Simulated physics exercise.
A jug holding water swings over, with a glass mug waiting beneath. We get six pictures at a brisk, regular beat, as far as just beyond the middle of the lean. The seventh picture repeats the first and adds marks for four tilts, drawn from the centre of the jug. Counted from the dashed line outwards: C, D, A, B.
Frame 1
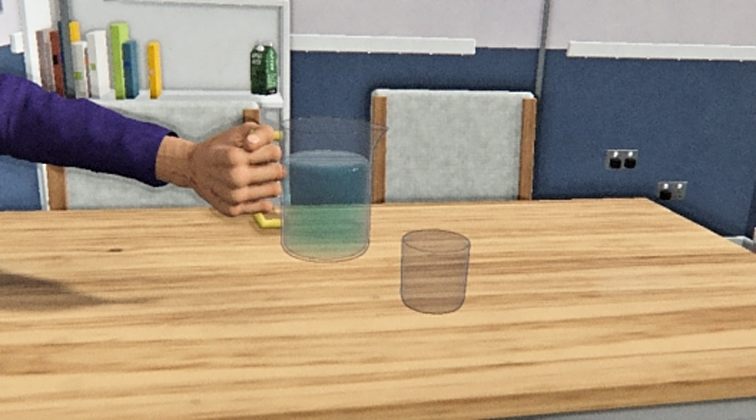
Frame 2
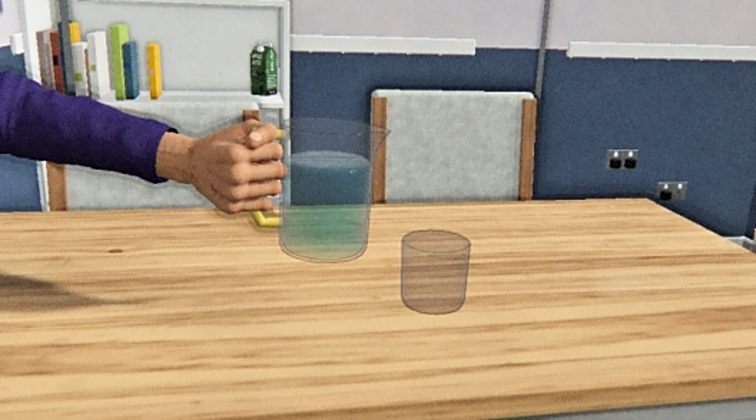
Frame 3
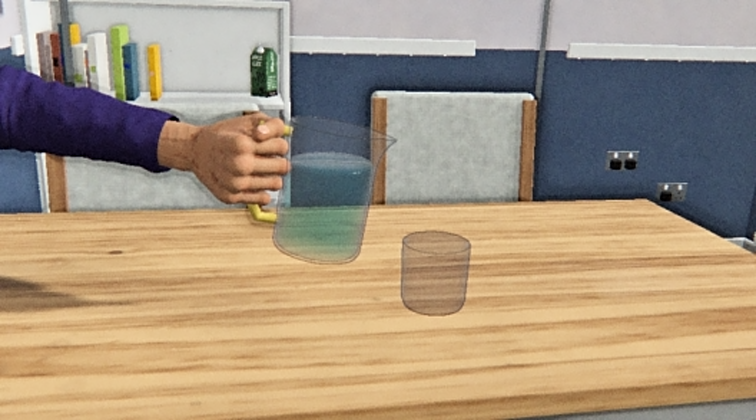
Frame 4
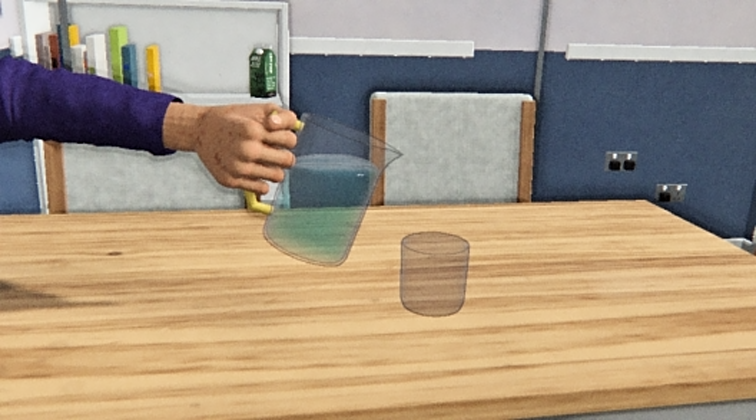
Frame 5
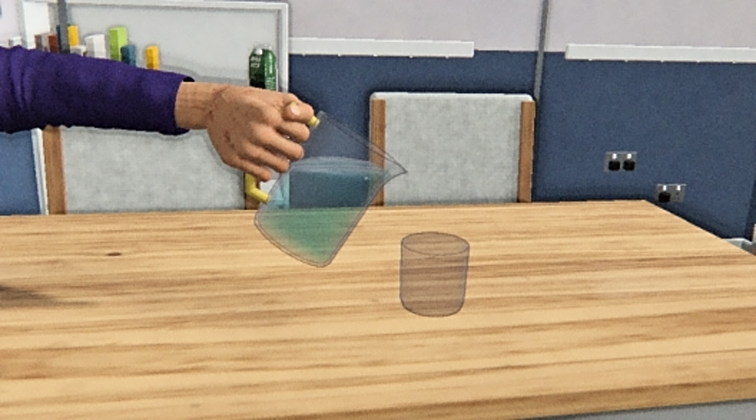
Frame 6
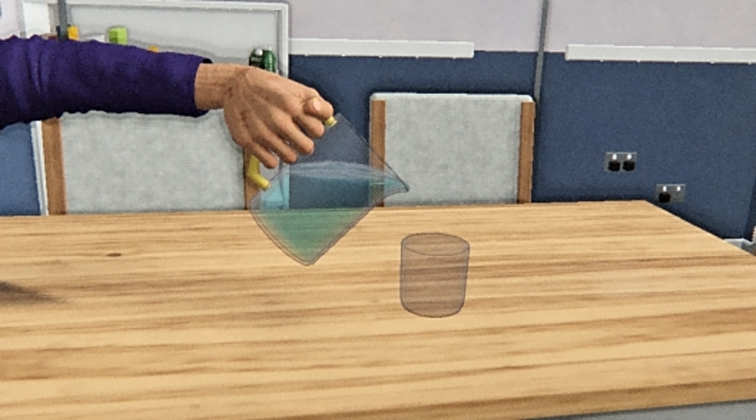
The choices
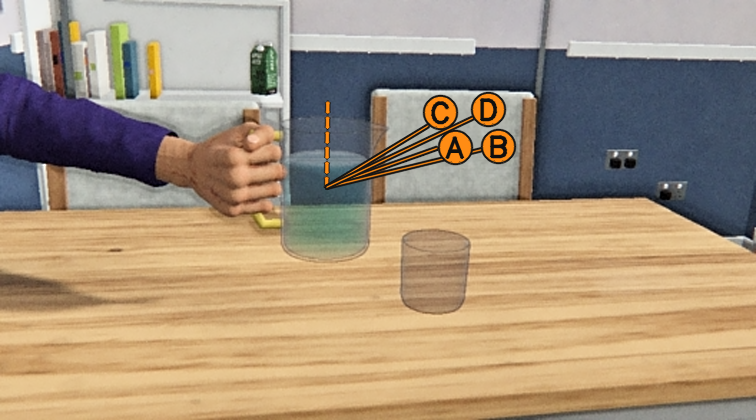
At first, a hand in a purple sleeve holds an upright clear jug of blue-green water beside an empty glass mug on a wooden table. The hand then tilts the jug to the right, slowly and then more steeply, until it leans far over with its lip lowered and the water still inside.
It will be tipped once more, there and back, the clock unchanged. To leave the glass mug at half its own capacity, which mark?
The answer is tilt C.
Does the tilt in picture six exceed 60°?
No, it does not.
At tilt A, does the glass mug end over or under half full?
Over half.
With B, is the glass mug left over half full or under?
Over half.
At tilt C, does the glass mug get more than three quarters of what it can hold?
No.
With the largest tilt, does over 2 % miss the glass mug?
Yes, it does.
On the marked copy, A at (437, 148); B at (481, 149); C at (427, 125); D at (473, 117).
Choosing A, the glass mug ends with about 87 % of what it can hold; 4 % of the water is spilt.
Choosing B, the glass mug ends with about 92 % of what it can hold; 14 % of the water is spilt.
Choosing C, the glass mug ends with about 47 % of what it can hold.
Choosing D, the glass mug ends with about 70 % of what it can hold.
